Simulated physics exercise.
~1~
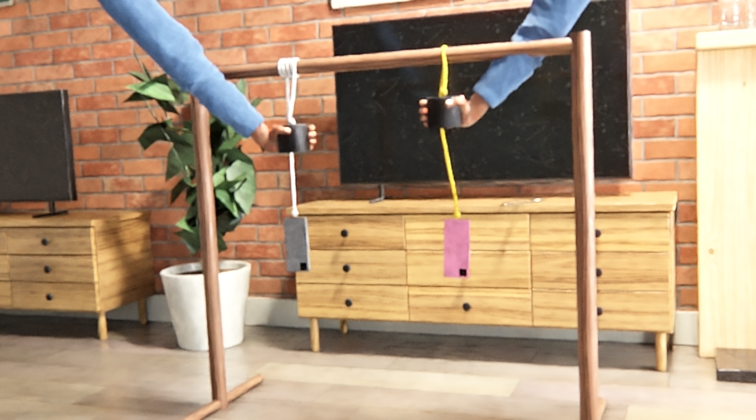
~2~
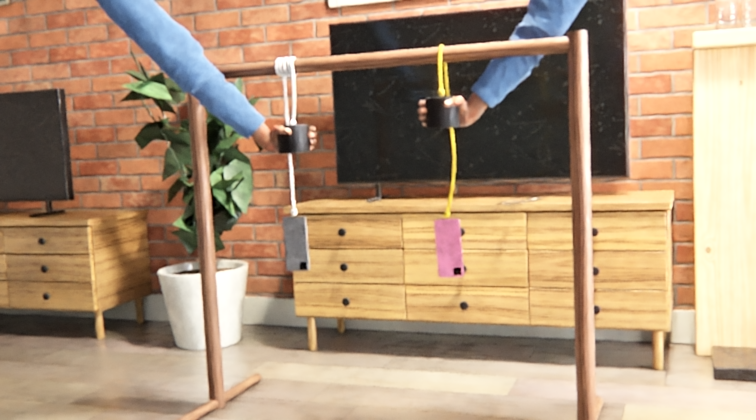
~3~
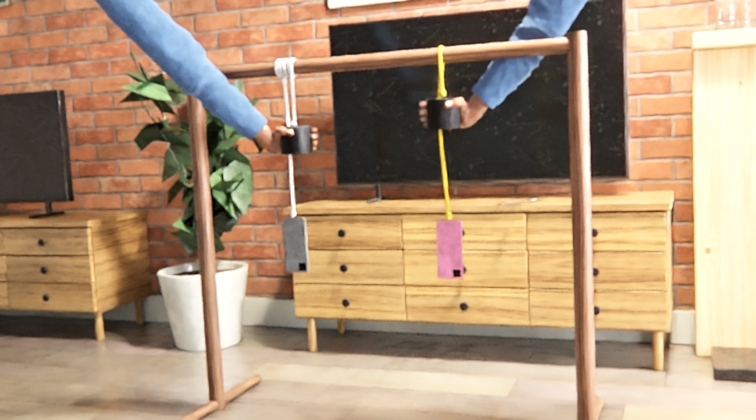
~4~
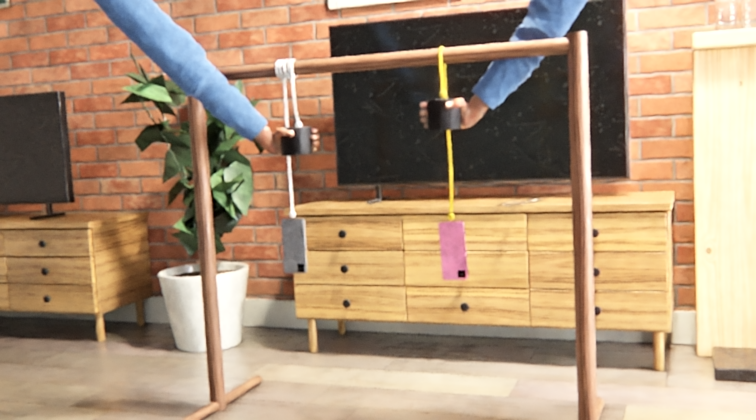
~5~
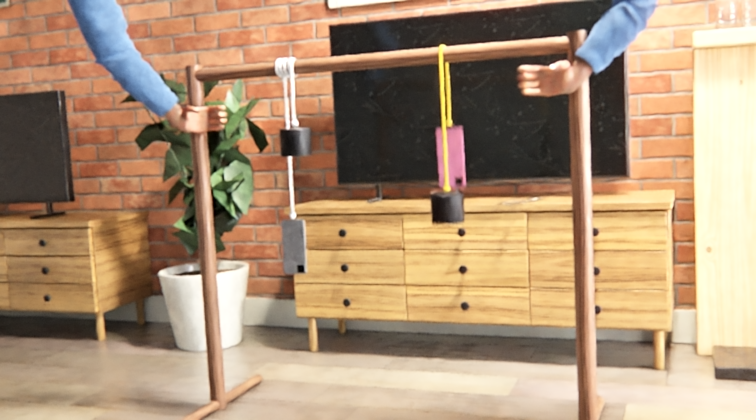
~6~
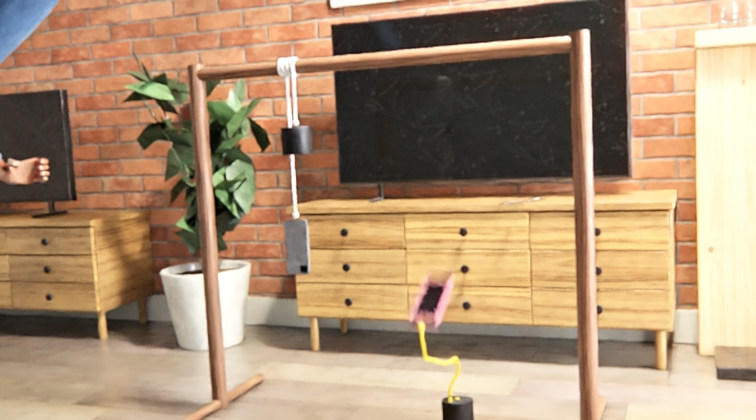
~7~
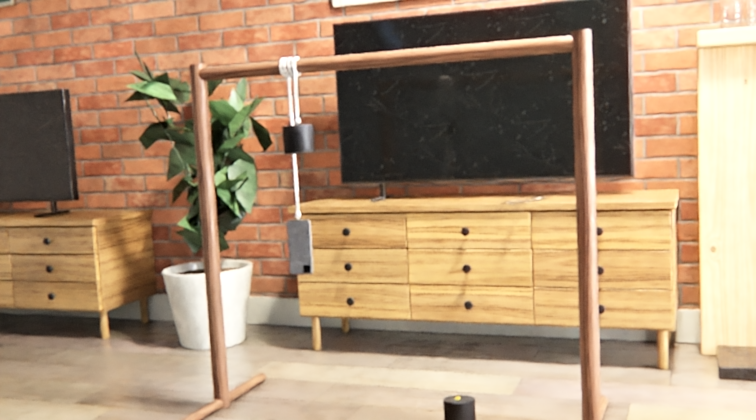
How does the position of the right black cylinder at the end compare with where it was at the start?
At the start it is held up in a hand just below the wooden rail, and by the end it is down on the floor.
